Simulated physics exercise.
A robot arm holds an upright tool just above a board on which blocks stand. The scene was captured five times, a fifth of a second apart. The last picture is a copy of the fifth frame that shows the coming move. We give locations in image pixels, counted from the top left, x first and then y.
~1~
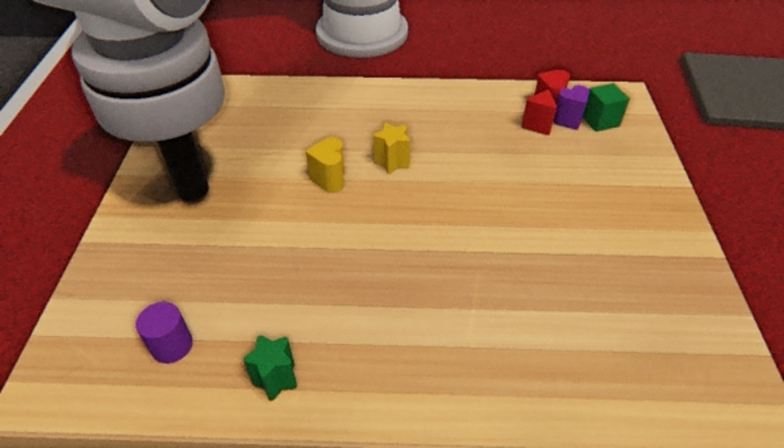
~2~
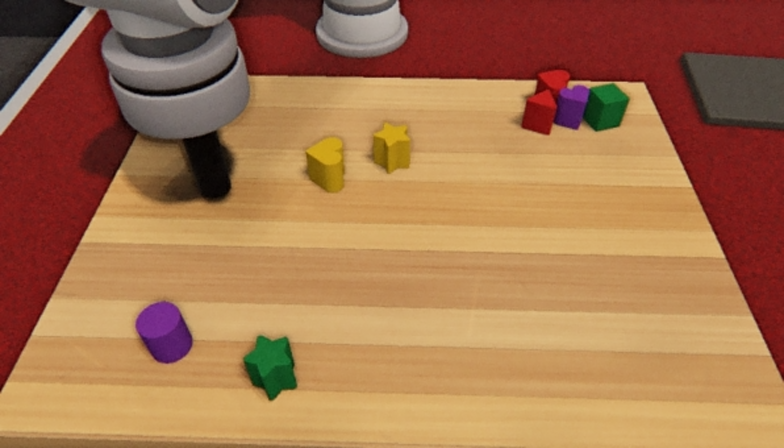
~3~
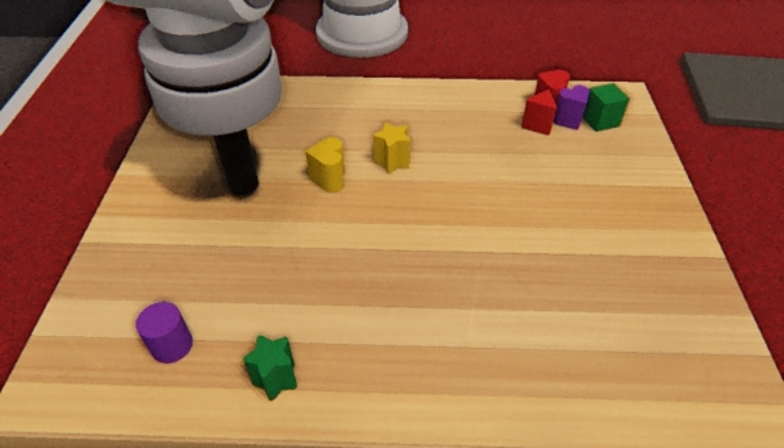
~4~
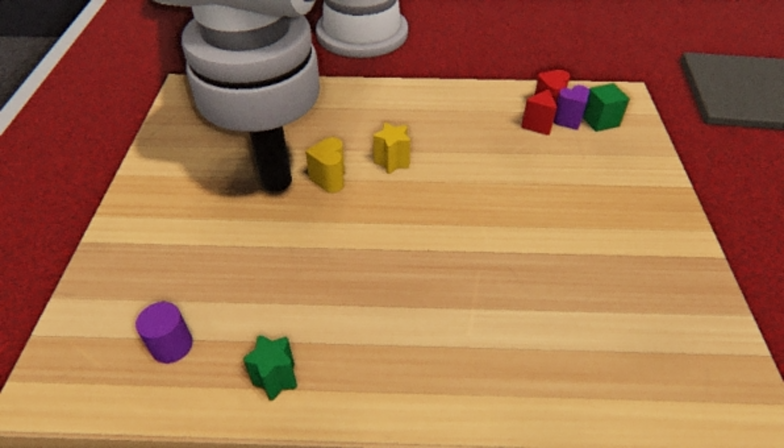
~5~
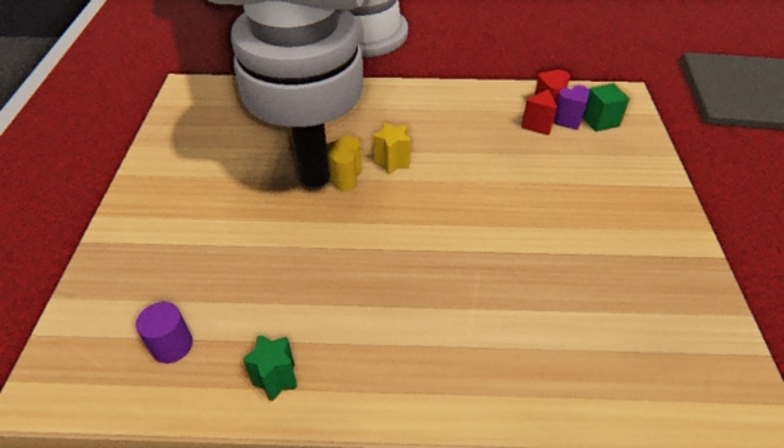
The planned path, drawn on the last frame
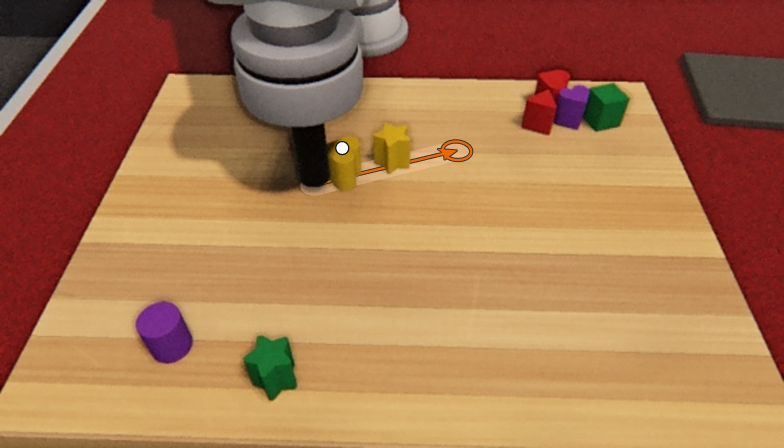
A robot arm moves its black tool right across the board and nudges the yellow heart-shaped block.
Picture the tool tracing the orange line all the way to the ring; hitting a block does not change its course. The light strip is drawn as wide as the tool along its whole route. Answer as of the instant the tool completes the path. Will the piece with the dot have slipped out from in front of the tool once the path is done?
No.
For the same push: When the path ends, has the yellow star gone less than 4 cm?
In short: No.
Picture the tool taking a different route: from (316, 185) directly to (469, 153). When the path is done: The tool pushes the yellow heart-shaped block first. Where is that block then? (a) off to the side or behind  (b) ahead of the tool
Choice b: Ahead of the tool.
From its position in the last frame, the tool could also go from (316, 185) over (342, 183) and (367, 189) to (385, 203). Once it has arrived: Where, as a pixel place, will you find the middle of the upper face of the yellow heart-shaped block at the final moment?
I'd say the yellow heart-shaped block ends with its top centre at (387, 144).
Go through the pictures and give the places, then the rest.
In the first frame, lower end of the tool at (193, 190), tops of blocks, yellow heart-shaped block at (327, 150), yellow star at (393, 133).
In the second frame, tool at (216, 188), blocks as before.
In the third frame, tool at (244, 185), blocks as before.
In the fourth frame, tool at (277, 182), blocks as before.
In the fifth frame, tool at (315, 178), yellow heart-shaped block at (342, 148), yellow star at (393, 133).
The drawn path runs from (316, 185) to (457, 151); the dot is on the yellow heart-shaped block.
On the path given first. One third of the way, tool at (366, 165); yellow heart-shaped block at (394, 136); yellow star at (421, 125), turned 15° clockwise.
Two thirds of the way, tool at (413, 154); yellow heart-shaped block at (441, 125); yellow star at (464, 112).
At the end, tool at (458, 143); yellow heart-shaped block at (485, 113); yellow star at (503, 99).
